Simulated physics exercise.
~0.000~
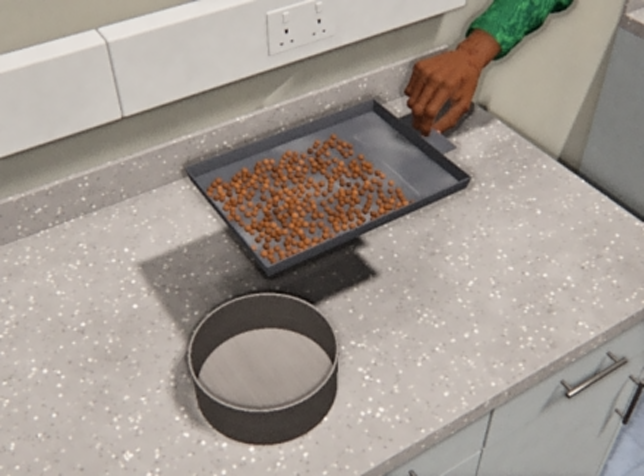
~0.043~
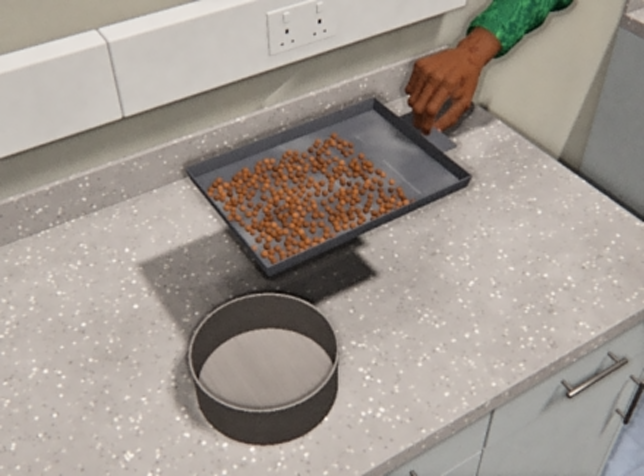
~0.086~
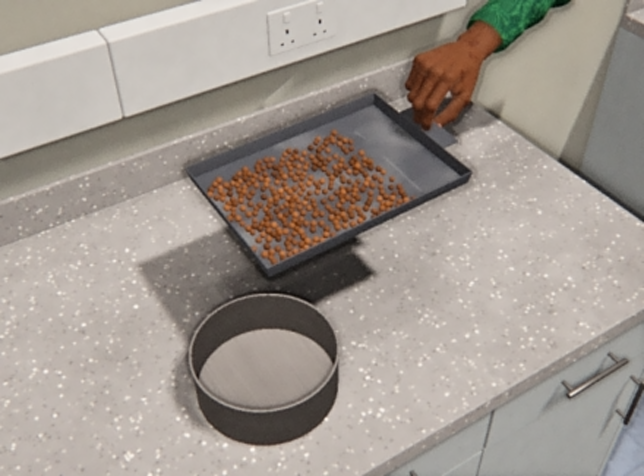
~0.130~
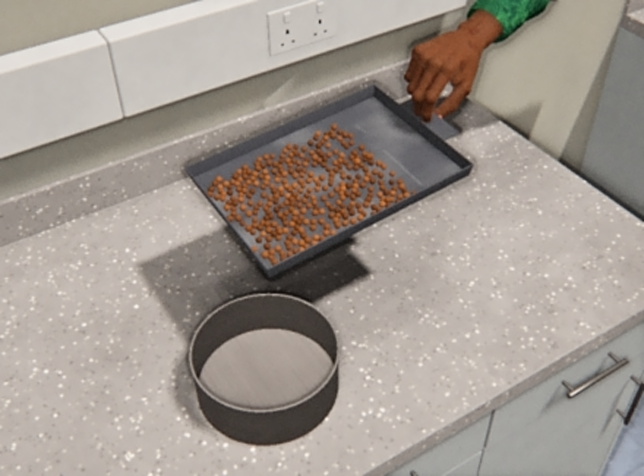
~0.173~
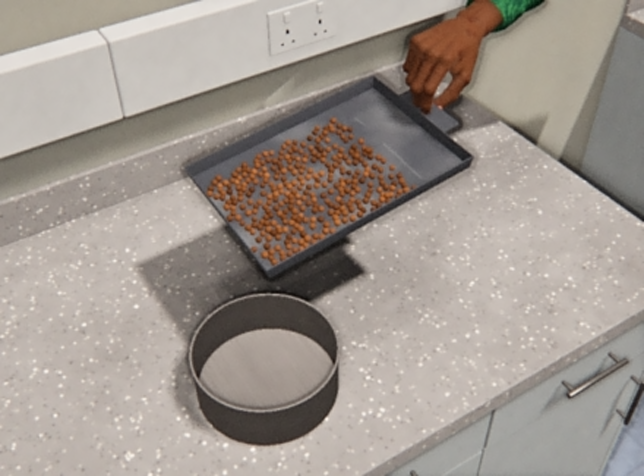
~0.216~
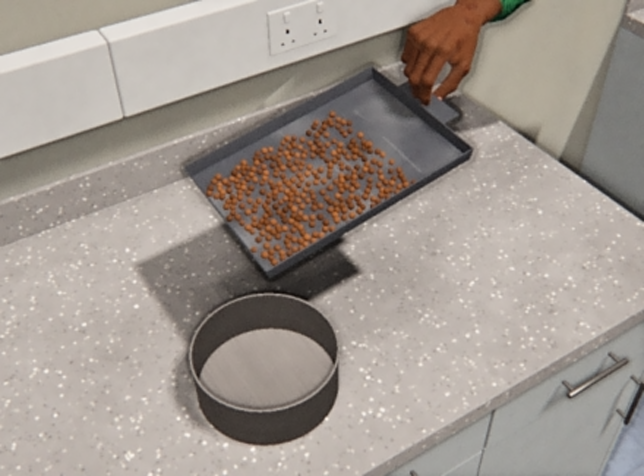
On a speckled kitchen worktop, a hand tilting a dark rimmed tray of small brown balls slightly, beside a still round pot.
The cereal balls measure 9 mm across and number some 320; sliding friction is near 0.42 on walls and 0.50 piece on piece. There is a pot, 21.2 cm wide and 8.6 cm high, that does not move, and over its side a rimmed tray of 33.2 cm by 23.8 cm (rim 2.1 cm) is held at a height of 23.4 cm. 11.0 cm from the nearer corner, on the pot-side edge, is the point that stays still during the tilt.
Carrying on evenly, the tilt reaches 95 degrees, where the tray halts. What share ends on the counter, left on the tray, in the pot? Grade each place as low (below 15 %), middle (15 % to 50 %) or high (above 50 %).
Counter - middle; left on the tray - low; pot - high.
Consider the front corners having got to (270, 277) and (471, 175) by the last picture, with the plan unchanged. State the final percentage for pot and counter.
The pot gets 75 and the counter 20.
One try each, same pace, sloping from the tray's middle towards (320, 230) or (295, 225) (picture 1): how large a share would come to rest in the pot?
Estimate: Some 90 % and some 95 % respectively.
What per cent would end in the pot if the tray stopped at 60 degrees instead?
Roughly 0 percent.
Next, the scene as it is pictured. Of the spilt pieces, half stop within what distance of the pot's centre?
20 cm.
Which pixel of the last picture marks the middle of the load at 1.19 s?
The middle of the load should be at about (245, 205) by then.
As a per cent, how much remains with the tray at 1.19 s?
Load share: Around 100%.
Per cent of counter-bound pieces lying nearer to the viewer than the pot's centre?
Roughly 10 per cent.
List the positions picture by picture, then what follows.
Tray tilt 0 degrees, front corners at (268, 264) and (468, 177); middle of the pieces at (309, 195); pot at (264, 348), in the first frame.
Tray tilt 1 degrees, front corners at (269, 264) and (469, 175); middle of the pieces at (310, 195), in the second frame.
Tray tilt 2 degrees, front corners at (268, 265) and (469, 171); middle of the pieces at (310, 193), in the third frame.
Tray tilt 5 degrees, front corners at (268, 266) and (470, 164), lowest corner left front; middle of the pieces at (310, 190), in the fourth frame.
Tray tilt 8 degrees, front corners at (268, 267) and (470, 156), lowest corner left front; middle of the pieces at (309, 187), in the fifth frame.
Tray tilt 11 degrees, front corners at (267, 268) and (470, 148), lowest corner left front; middle of the pieces at (308, 184); pot at (265, 348). The tray's pace is about 70 degrees a second, in the sixth frame.
After 0.80 s, tilt 50 degrees; the tray holds 100 %, the pot 0 %.
After 1.19 s, tilt 77 degrees; the tray holds 100 %, the pot 0 %.
After 1.67 s, tilt 95 degrees; the tray holds 20 %, the pot 20 %.
By 2.7 s all is still; counter 30 %, tray 0 %, pot 70 %.
